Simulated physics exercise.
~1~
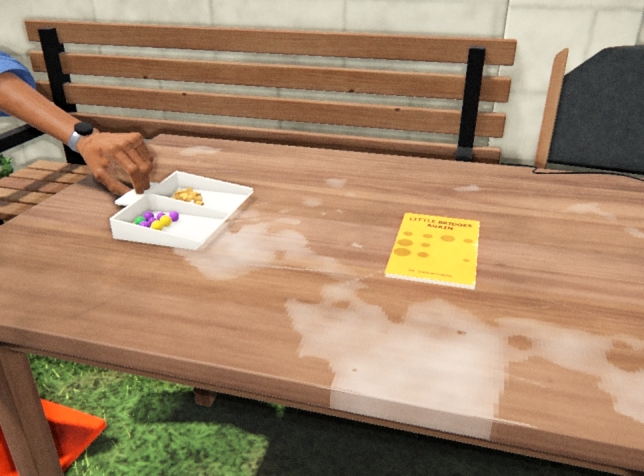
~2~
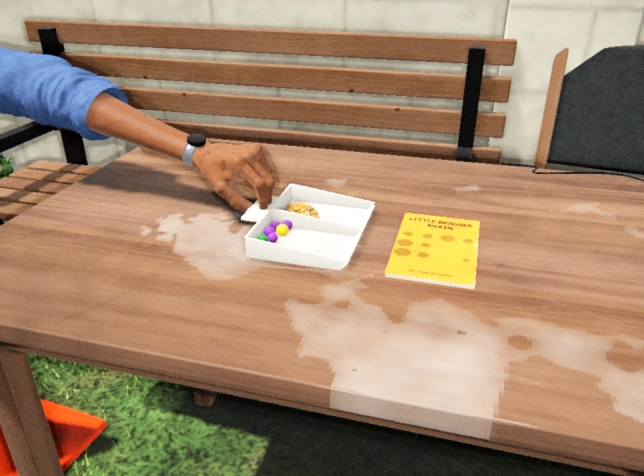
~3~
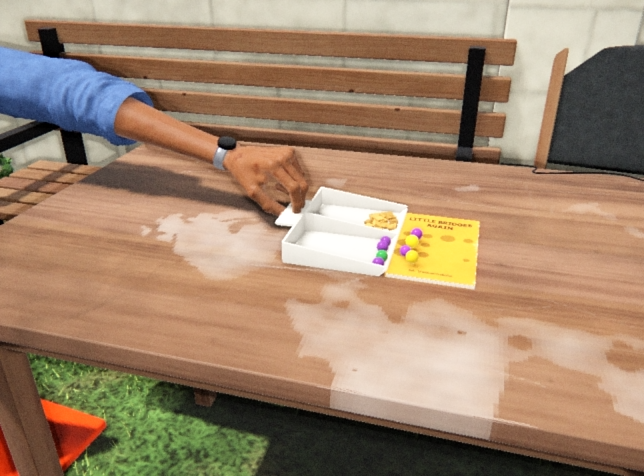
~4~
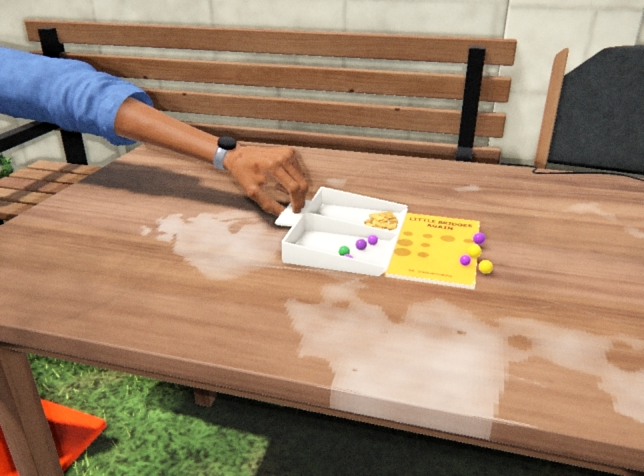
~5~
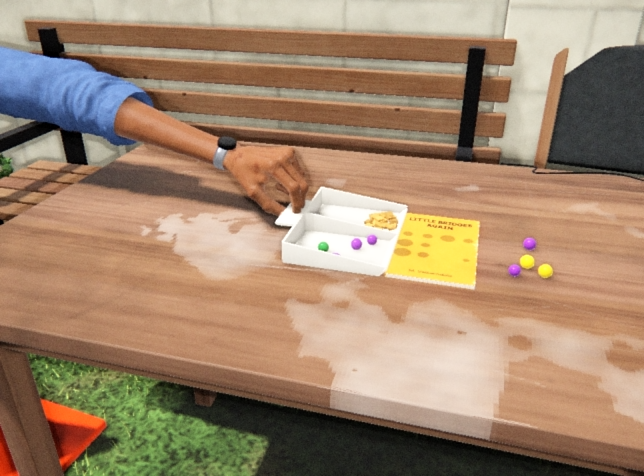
Outdoor wooden table, a hand sliding a divided white tray into a yellow book, some colourful balls spilling over, golden pieces staying inside.
